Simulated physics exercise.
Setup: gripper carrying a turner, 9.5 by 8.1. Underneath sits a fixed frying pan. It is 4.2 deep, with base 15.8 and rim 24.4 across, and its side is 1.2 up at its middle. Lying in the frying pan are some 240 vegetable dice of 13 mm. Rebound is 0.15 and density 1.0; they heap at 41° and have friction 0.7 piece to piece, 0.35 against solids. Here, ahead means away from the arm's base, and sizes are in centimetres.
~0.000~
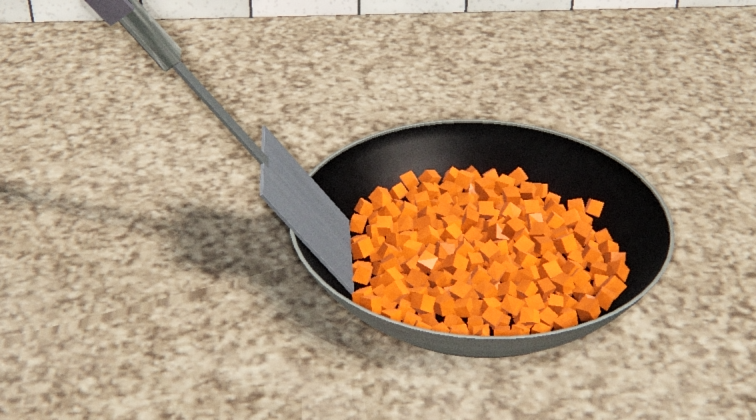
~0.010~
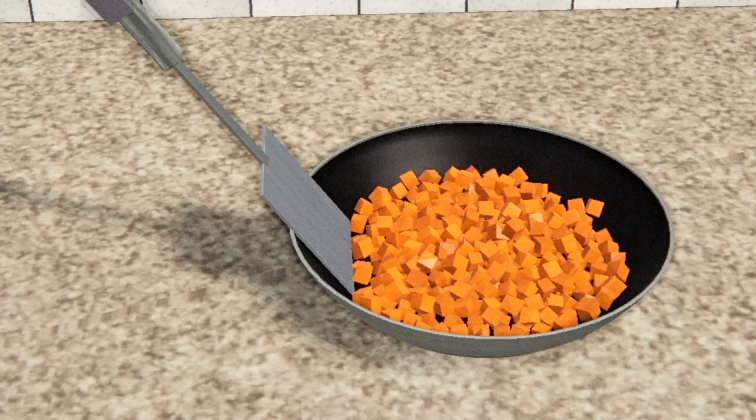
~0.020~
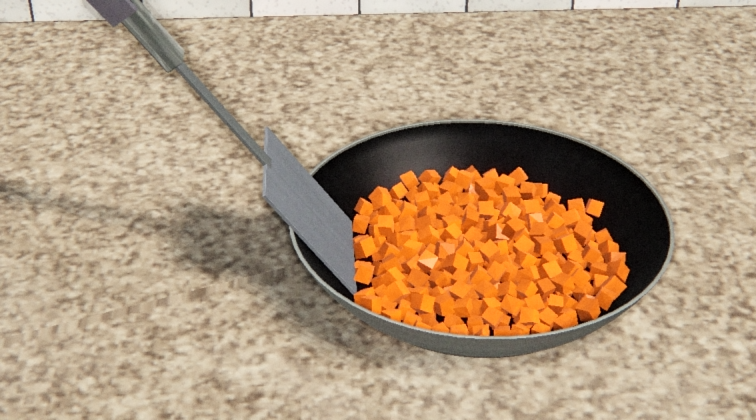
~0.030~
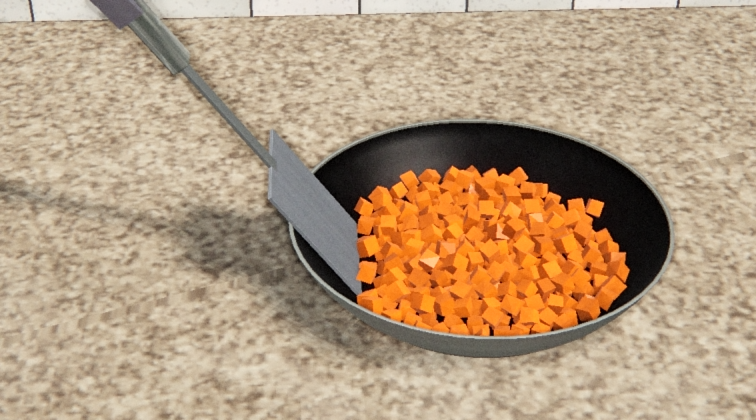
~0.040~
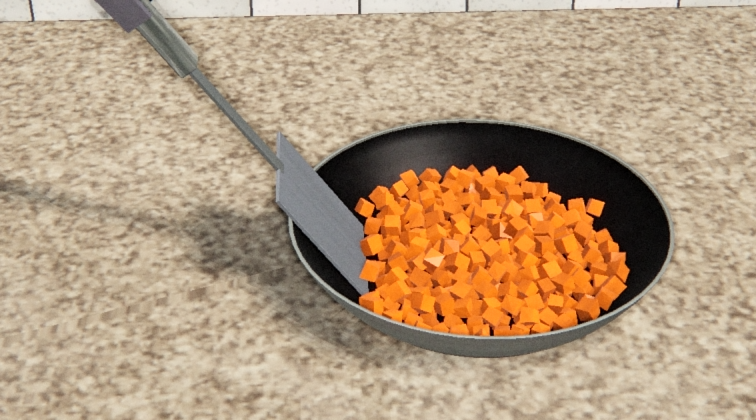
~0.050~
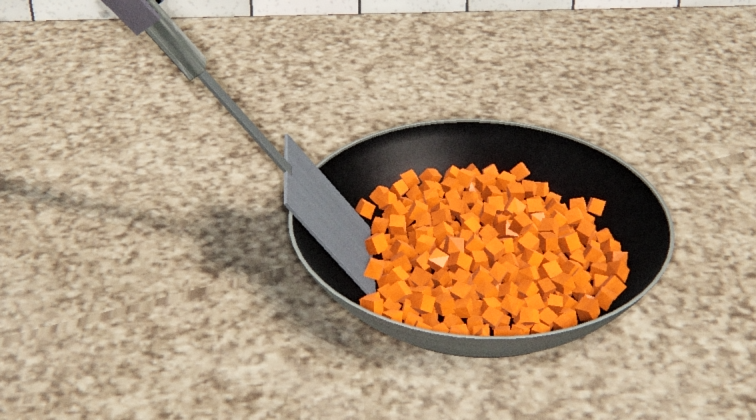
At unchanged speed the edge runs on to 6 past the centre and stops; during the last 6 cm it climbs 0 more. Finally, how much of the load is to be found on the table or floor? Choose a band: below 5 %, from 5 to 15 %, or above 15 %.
That share falls between 5 and 15 %.
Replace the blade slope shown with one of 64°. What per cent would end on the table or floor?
15 %.
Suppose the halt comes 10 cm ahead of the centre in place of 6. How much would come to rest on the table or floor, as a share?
It would come to roughly 45 percent.
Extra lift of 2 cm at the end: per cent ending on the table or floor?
Result: Approx. 5 %.
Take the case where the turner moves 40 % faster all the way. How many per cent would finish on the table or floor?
About 15 per cent.
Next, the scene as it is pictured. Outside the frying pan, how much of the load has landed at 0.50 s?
Share at that moment: Roughly 10 %.
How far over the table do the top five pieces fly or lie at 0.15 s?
Height: Some 4 cm.
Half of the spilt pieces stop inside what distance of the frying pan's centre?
Roughly 16 centimetres.
After 0.15 s, sloping 55°, highest piece 5 above the table; 241 in the frying pan.
After 0.25 s, sloping 55°, highest piece 6 above the table; 237 in the frying pan, 4 on the blade or in flight.
After 0.50 s, sloping 55°, highest piece 6 above the table; 219 in the frying pan, 22 on the table or floor.
After 1.55 s, sloping 55°, highest piece 6 above the table; 219 in the frying pan, 22 on the table or floor.
At rest, 219 in the frying pan, 22 on the table or floor. That is 9 % on the table or floor.
